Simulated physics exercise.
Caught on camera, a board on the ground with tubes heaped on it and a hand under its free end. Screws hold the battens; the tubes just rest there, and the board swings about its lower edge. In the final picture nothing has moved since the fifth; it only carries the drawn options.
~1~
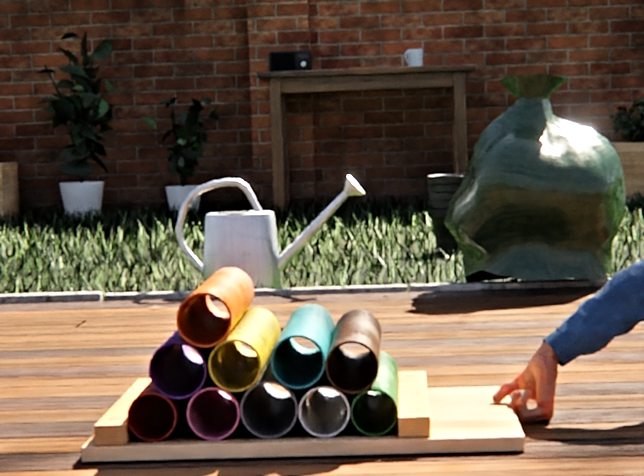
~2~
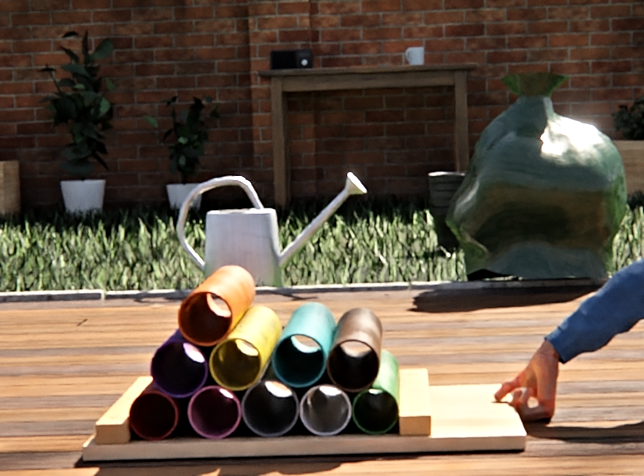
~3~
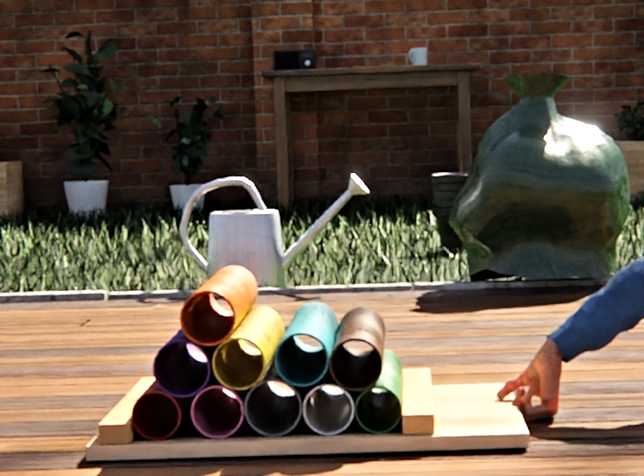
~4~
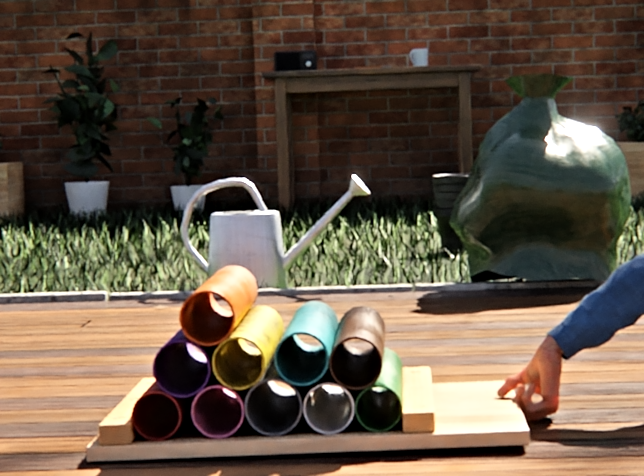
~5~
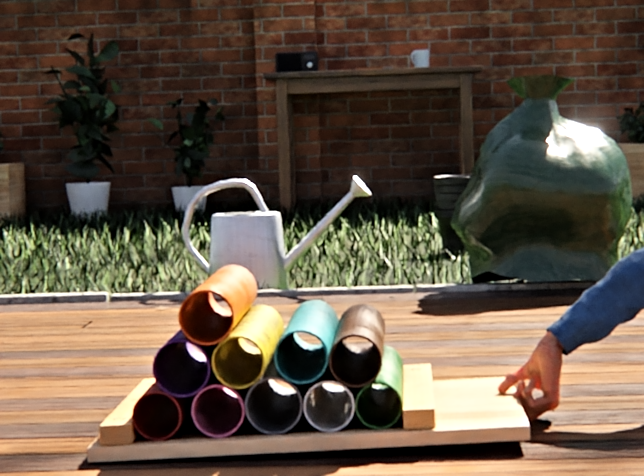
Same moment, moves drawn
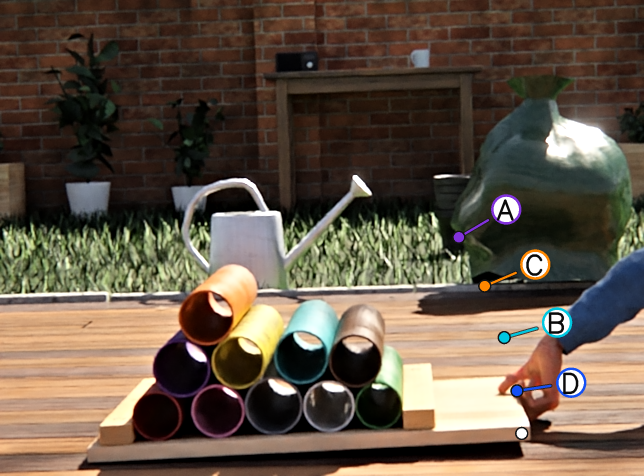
A hand holds the end of a board stacked with colourful tubes, barely moving it.
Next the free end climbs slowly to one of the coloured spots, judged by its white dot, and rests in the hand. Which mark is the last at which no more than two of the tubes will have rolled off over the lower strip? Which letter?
Raise it to C.
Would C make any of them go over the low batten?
Yes.
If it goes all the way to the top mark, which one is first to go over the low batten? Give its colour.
The purple one.
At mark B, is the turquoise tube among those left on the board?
The turquoise tube: Yes.
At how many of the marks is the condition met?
Three of the four.
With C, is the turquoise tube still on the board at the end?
Yes.
On the marked copy, A at (459, 237); B at (504, 337); C at (485, 286); D at (517, 391); the white dot at (522, 433).
Taking C. A third of the way, board at 15°.
Two thirds of the way, board at 22°.
When it is over, board at 22°, two over the low batten (purple, orange).
As for the rest, A three over the low batten (yellow, purple, orange); B two over the low batten (purple, orange); D none over the low batten.
